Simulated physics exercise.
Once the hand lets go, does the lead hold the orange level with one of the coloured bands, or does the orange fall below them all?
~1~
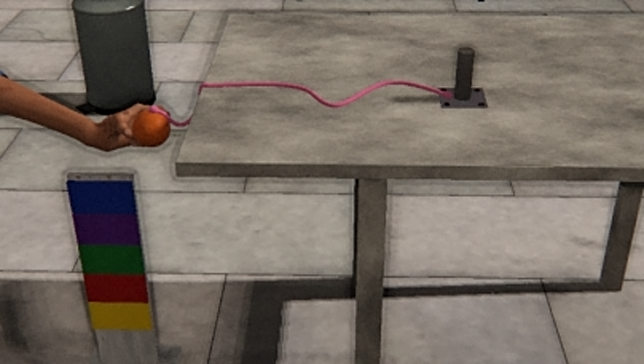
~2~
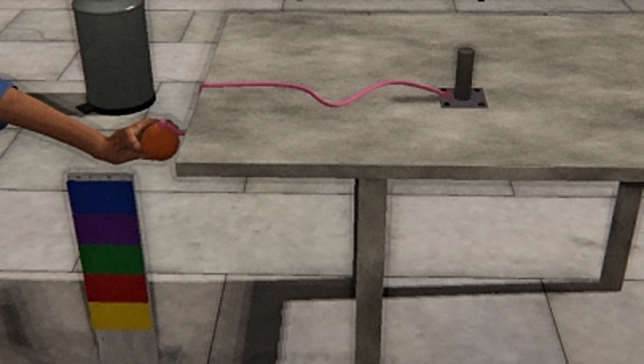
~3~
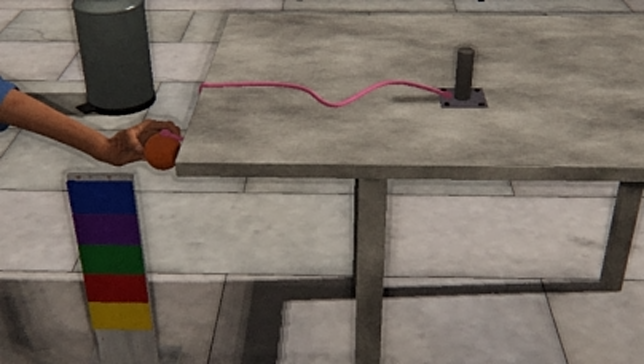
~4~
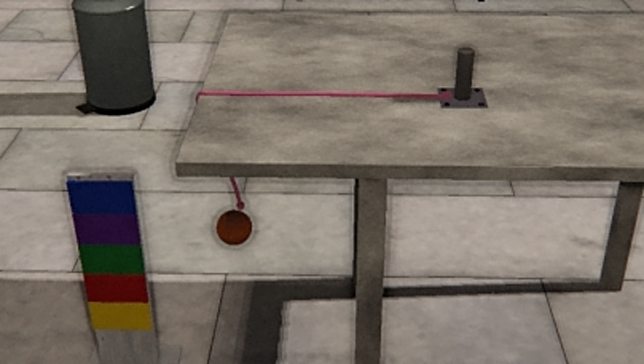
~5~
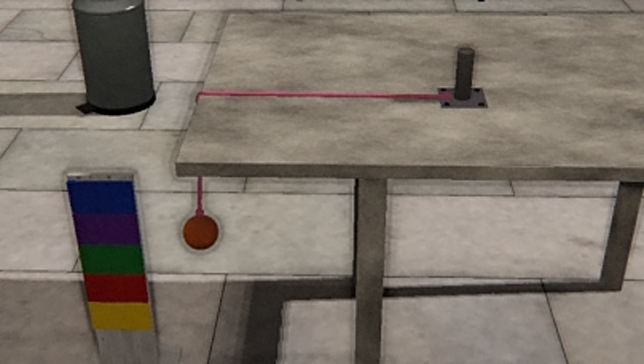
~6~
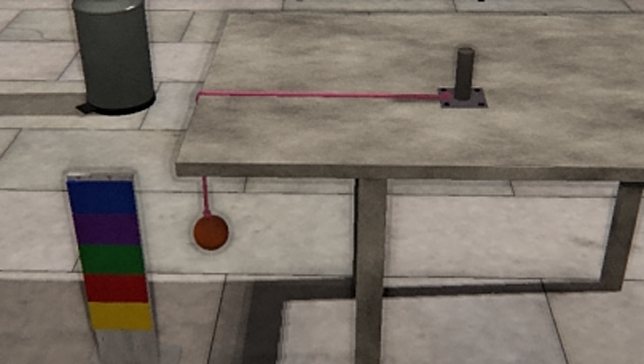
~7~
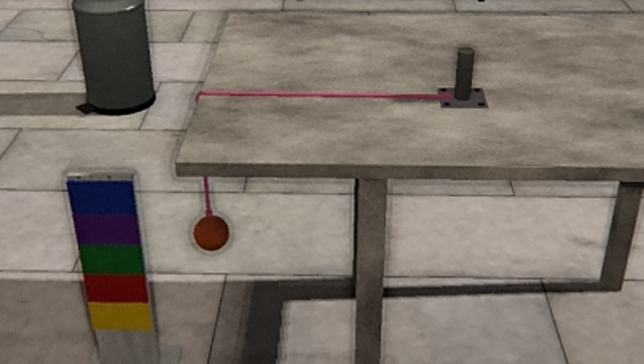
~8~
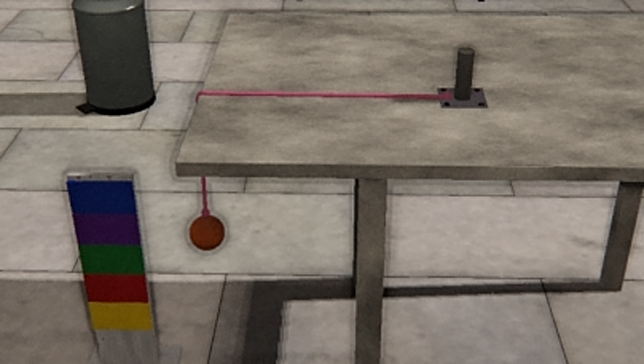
The lead holds the orange, and its middle ends up level with the purple band.
